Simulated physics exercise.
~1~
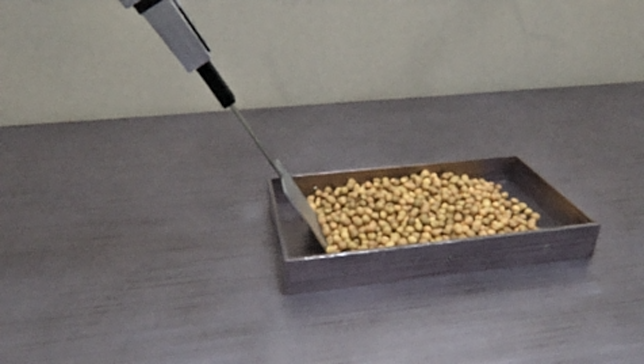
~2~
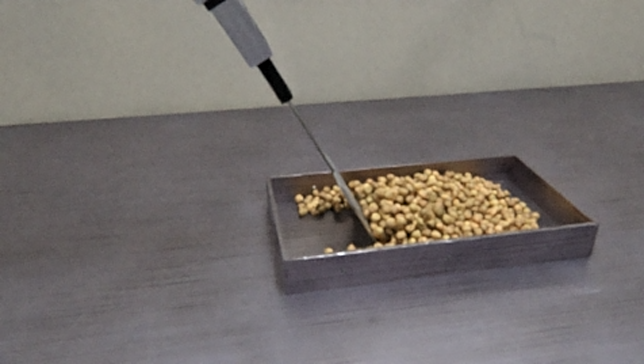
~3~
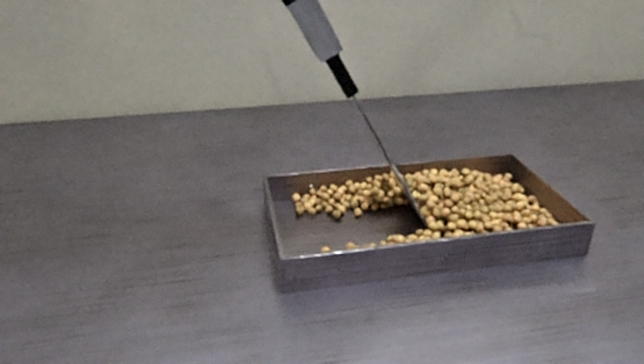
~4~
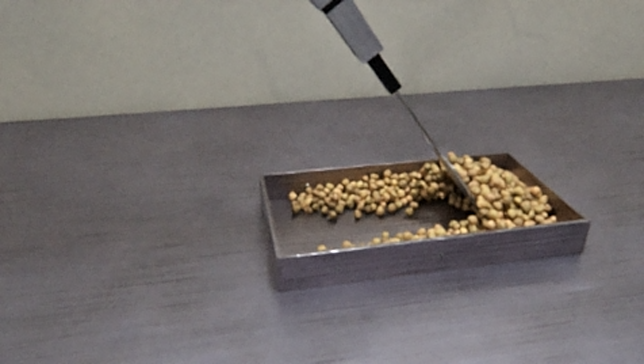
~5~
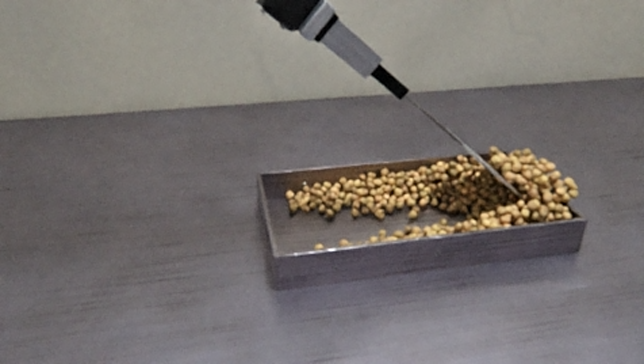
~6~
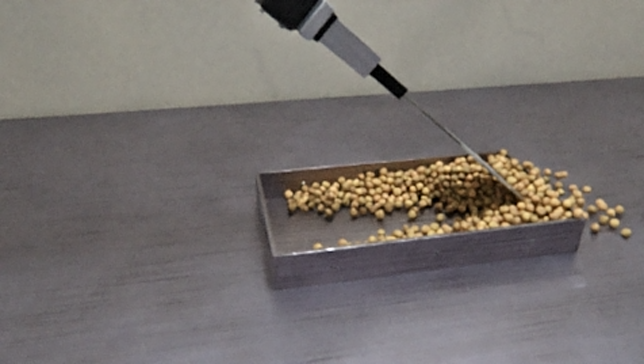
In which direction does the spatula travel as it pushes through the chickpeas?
The spatula moves to the right, from the left end of the tray toward the right end.
